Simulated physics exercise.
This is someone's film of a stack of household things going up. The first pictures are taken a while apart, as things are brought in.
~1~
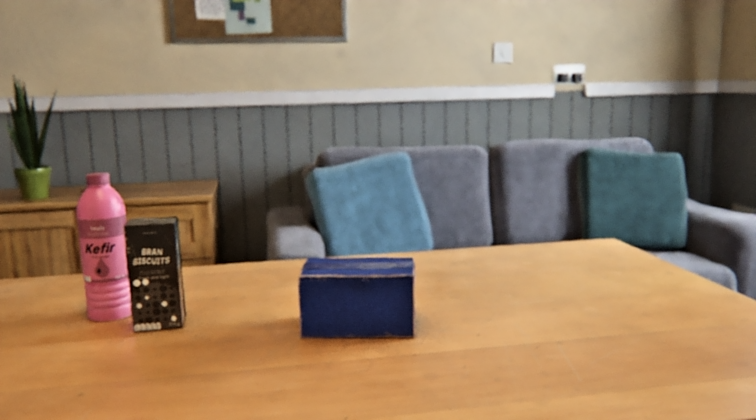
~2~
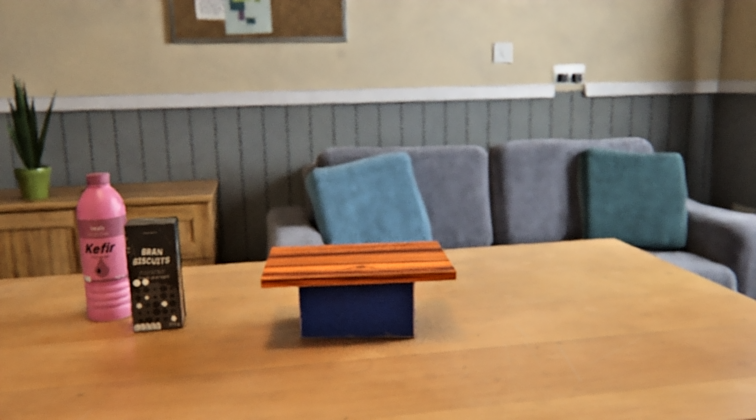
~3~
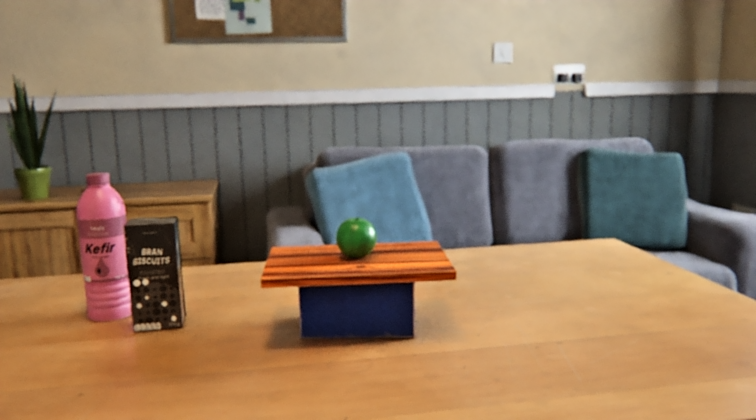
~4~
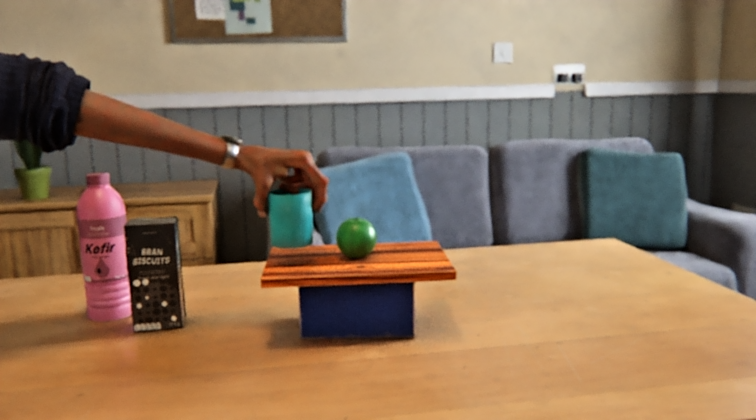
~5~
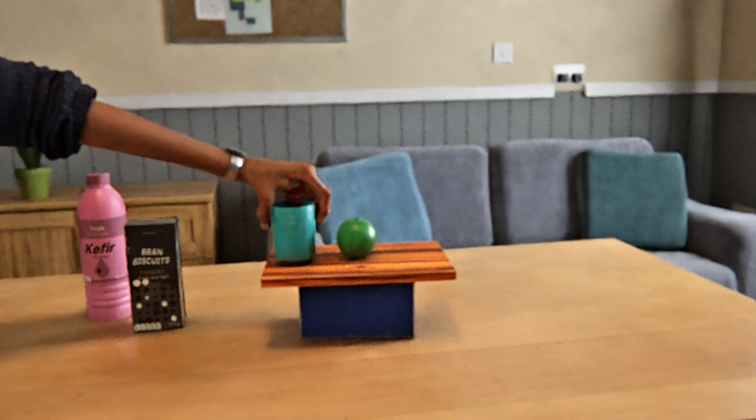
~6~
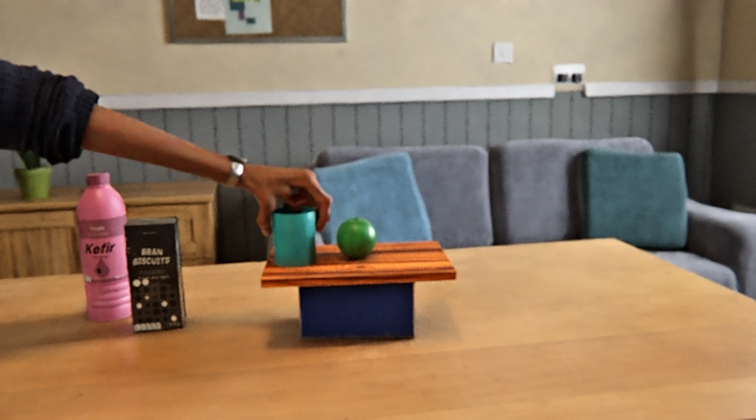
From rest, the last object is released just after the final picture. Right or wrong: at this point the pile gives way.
Wrong, it holds.
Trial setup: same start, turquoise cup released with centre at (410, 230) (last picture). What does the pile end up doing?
Well, it is fine after that.
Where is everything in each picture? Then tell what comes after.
In the first picture, the last thing is not in view yet.
In the second picture, the last thing is not in view yet; blue box (359, 296).
In the third picture, the last thing is not in view yet; green apple (357, 238).
In the fourth picture, on its way; turquoise cup (291, 218); black carton (156, 273).
In the fifth picture, on its way; turquoise cup (294, 230); pink bottle (105, 245).
In the sixth picture, set down, still held; turquoise cup (294, 236); orange board (357, 263).
Then, 0.60 s after the last picture, nothing has stirred.
Then, 1.60 s after the last picture, turquoise cup resting near (295, 237).
At rest, all 6 in place. Seen from the same camera at the end, turquoise cup near (295, 237). The pile stays up.
